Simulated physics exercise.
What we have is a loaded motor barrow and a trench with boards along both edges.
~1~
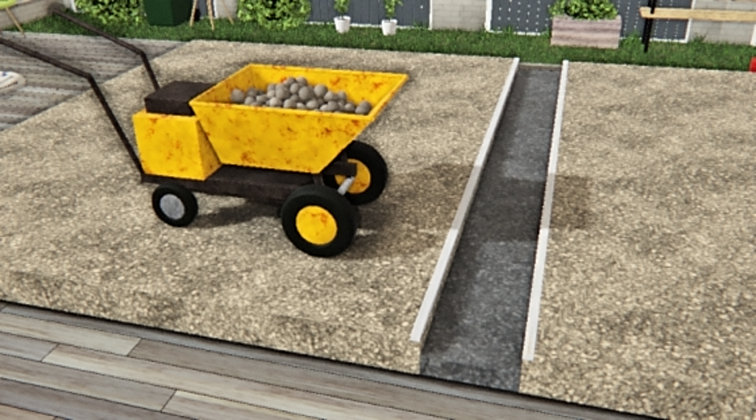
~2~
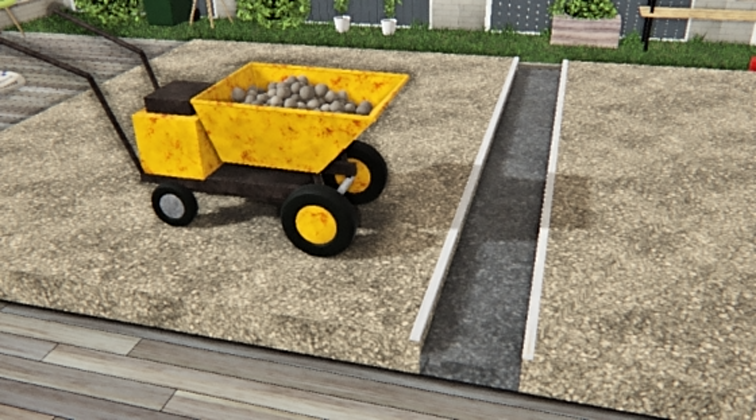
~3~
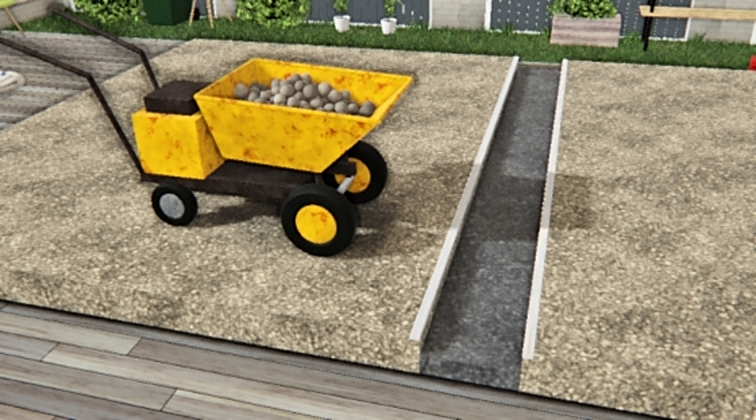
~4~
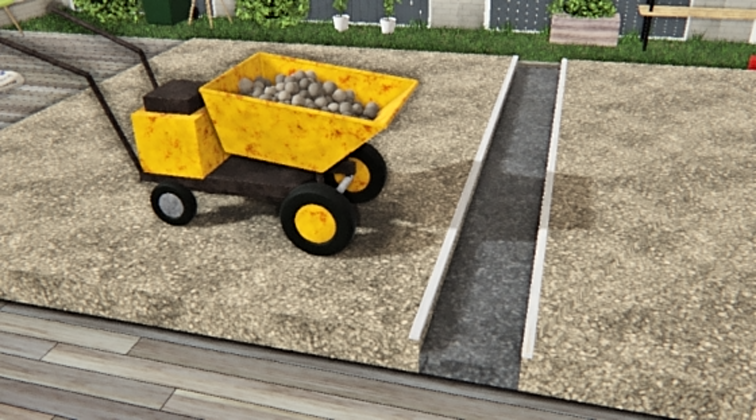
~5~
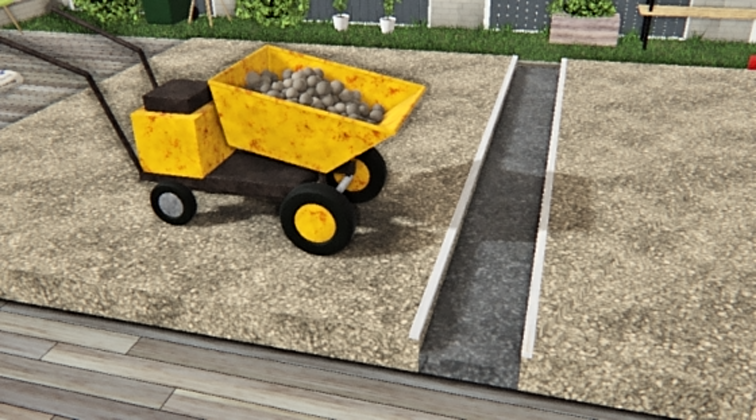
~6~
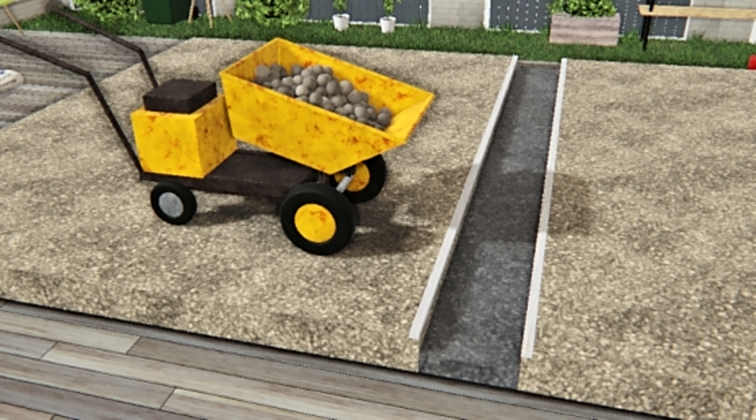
On a gravel yard beside wooden decking, a yellow motor barrow loaded with rounded grey stones stands left of a shallow trench edged with pale boards; its skip, level at first, gradually tilts toward the right while the wheels stay still.
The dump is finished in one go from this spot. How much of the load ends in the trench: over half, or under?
The trench takes the larger part.
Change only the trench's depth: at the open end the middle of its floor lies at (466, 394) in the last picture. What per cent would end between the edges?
About 100 per cent.
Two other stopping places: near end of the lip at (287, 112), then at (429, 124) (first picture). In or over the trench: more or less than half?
First the smaller part, then below a half.
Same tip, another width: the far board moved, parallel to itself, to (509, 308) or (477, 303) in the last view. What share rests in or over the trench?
In turn 60 and 30 in a hundred.
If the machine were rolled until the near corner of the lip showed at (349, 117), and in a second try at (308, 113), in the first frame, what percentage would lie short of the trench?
The first gives 0 %, the second 30 %.
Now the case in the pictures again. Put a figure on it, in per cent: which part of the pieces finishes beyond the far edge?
Roughly 5 in a hundred.
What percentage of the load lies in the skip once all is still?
It comes to 25 per cent or so.
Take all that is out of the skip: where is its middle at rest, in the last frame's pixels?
At about (497, 252).
Just after the last frame, skip tipped steeply; every one in the skip.
A moment on, skip tipped right over; roughly two thirds in the skip; roughly a quarter in or heaped over the trench; just a few falling.
Further on, skip tipped right over; roughly a quarter in the skip; the larger part in or heaped over the trench; just a few beyond it.
When it is over, skip tipped right over; roughly a quarter in the skip; the larger part in or heaped over the trench; just a few beyond it.
